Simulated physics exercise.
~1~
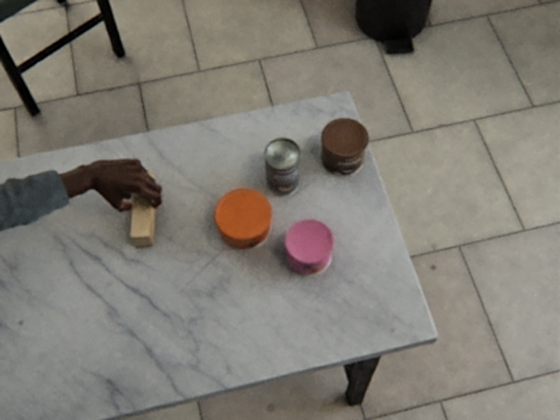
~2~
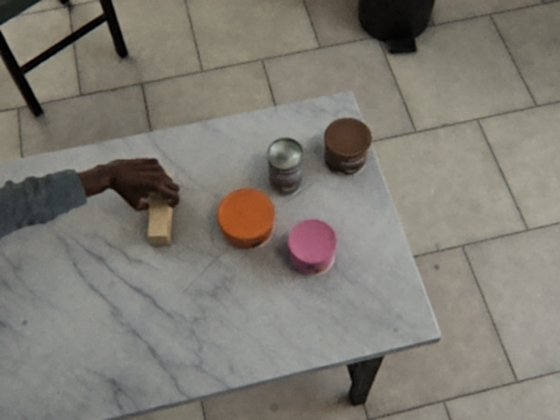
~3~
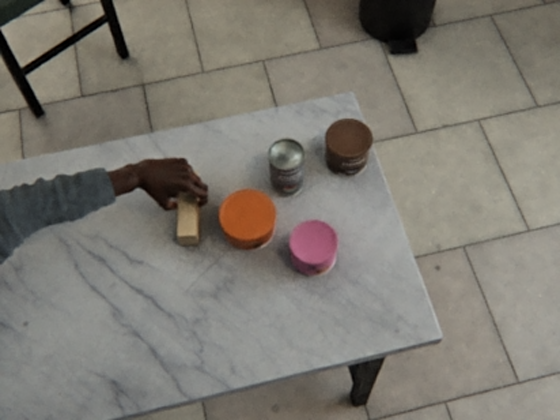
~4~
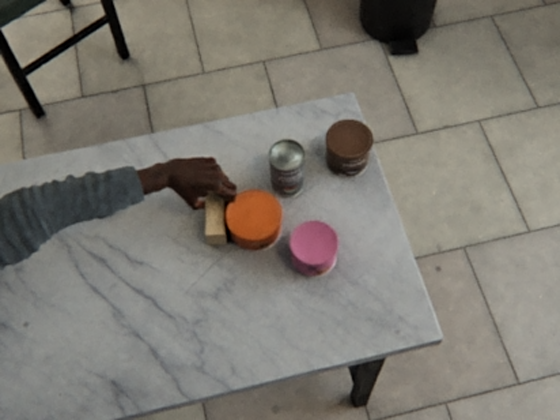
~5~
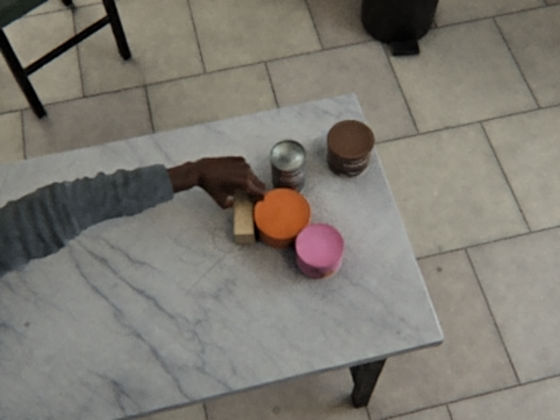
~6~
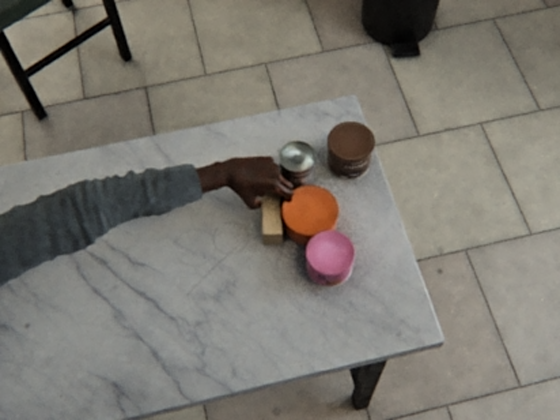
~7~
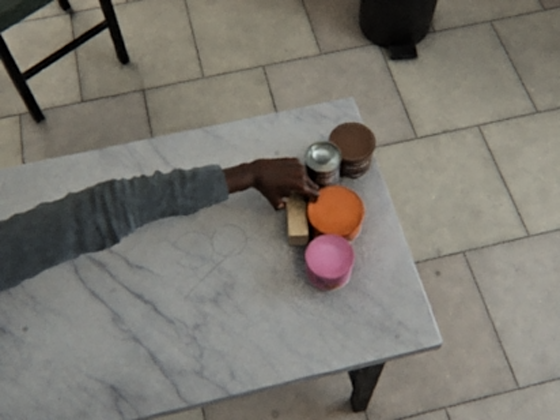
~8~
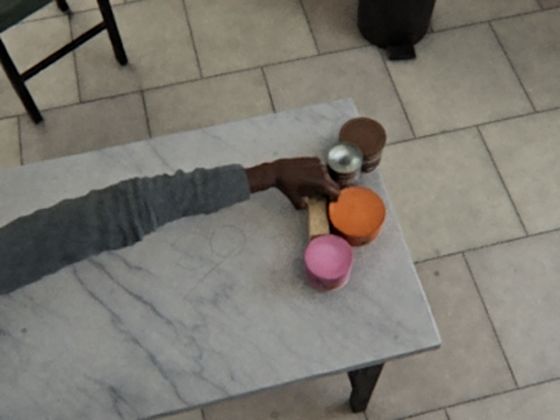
A dark-skinned hand in a grey sleeve slides a small wooden block rightward across a grey-veined marble table, seen from above in a tiled room. Near the right end stand an orange tub, a pink tub in front, a grey tin behind and a brown tub at the far corner. The block reaches the orange tub and pushes it right, toward the pink one, which shifts slightly toward the viewer. Then the grey tin is carried right as well, up to the brown tub, which barely shifts. Finally all four containers stand upright on the table, the orange tub near its right edge, the hand still at the block.
